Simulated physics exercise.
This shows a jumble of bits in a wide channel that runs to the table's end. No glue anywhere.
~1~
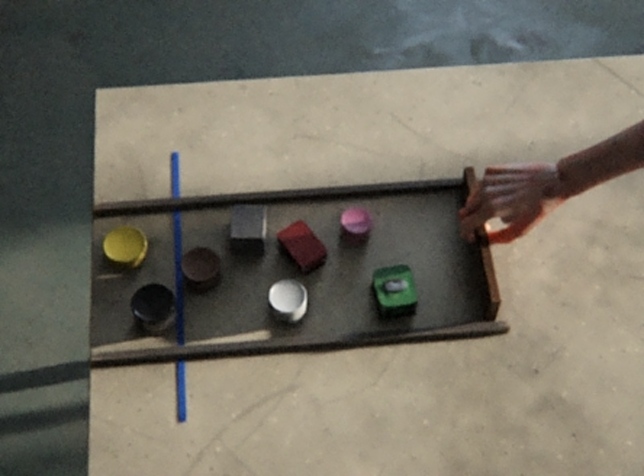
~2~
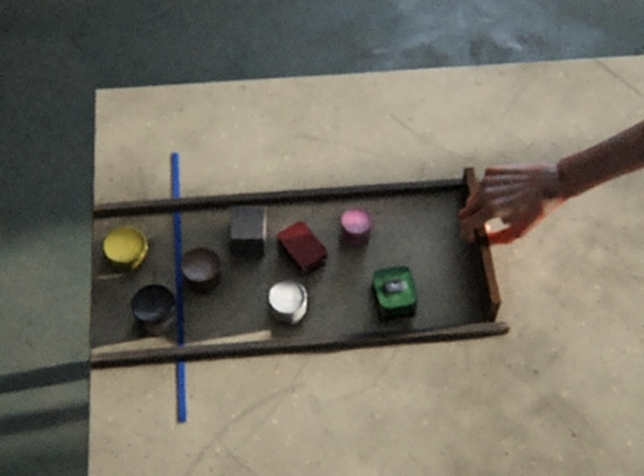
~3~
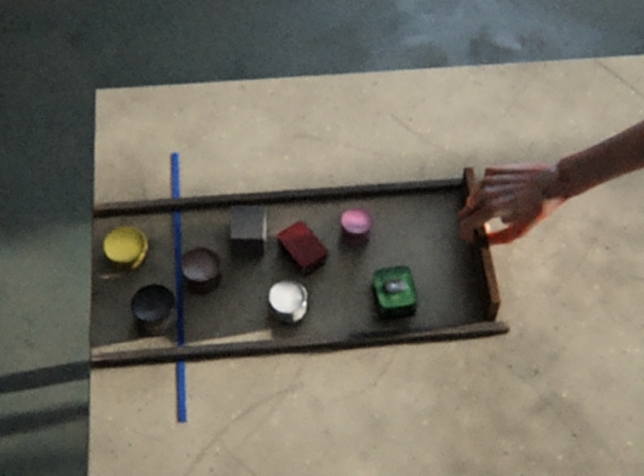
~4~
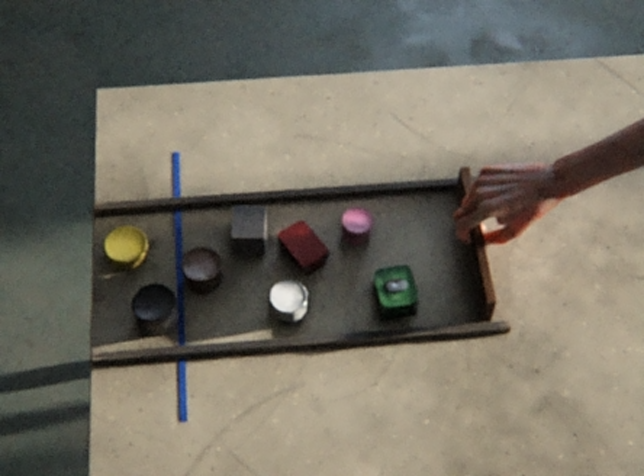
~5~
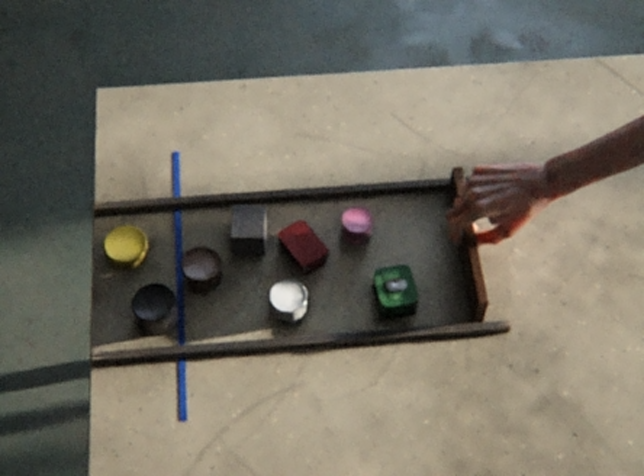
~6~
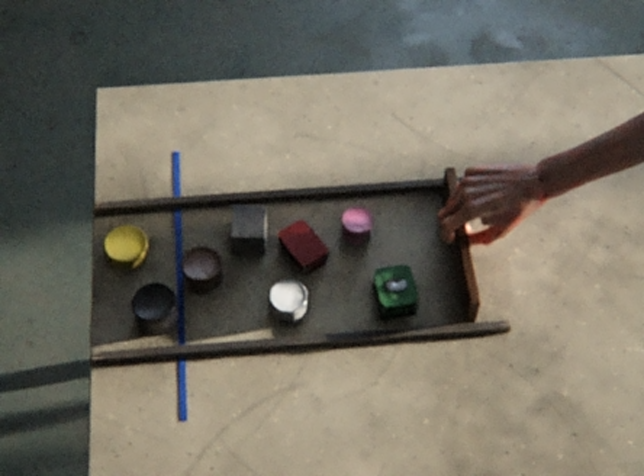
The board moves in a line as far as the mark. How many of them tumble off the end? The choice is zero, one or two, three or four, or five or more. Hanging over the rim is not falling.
As it turns out, the number that fall off is one or two.
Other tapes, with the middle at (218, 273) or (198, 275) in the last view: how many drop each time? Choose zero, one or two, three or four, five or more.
One after another: None; none.
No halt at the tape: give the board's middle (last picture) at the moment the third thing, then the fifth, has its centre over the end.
At (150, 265) for the third, at (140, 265) for the fifth.
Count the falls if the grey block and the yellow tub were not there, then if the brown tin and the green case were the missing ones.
It would be 1 and 0.
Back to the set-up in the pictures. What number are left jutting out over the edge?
That would be 1.
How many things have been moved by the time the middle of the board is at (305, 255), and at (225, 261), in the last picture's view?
First 5, then 7.
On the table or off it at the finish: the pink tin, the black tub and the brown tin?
The pink tin holds on; the black tub is lost; the brown tin remains up.
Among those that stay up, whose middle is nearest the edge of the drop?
Foremost is the yellow tub.
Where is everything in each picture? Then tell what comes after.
The first frame shows yellow tub (126, 248); black tub (155, 310); brown tin (202, 271); board (480, 243); tape (179, 277).
The second frame shows black tub (155, 311); pink tin (356, 228).
The third frame shows brown tin (202, 272); grey block (248, 231).
The fourth frame shows yellow tub (127, 249); red case (303, 249).
The fifth frame shows black tub (156, 309); green case (395, 292).
The sixth frame shows yellow tub (127, 248); black tub (156, 309); brown tin (203, 271); board (460, 244); tape (180, 276).
Soon after, none off yet; yellow tub at rest near (127, 248); black tub at rest near (156, 309); brown tin at rest near (203, 271).
After that, none off yet; yellow tub at rest near (127, 248); black tub displaced a little near (133, 311); brown tin displaced about its own width near (171, 283).
In the end, the number that fall off is one or two; gone, black tub.
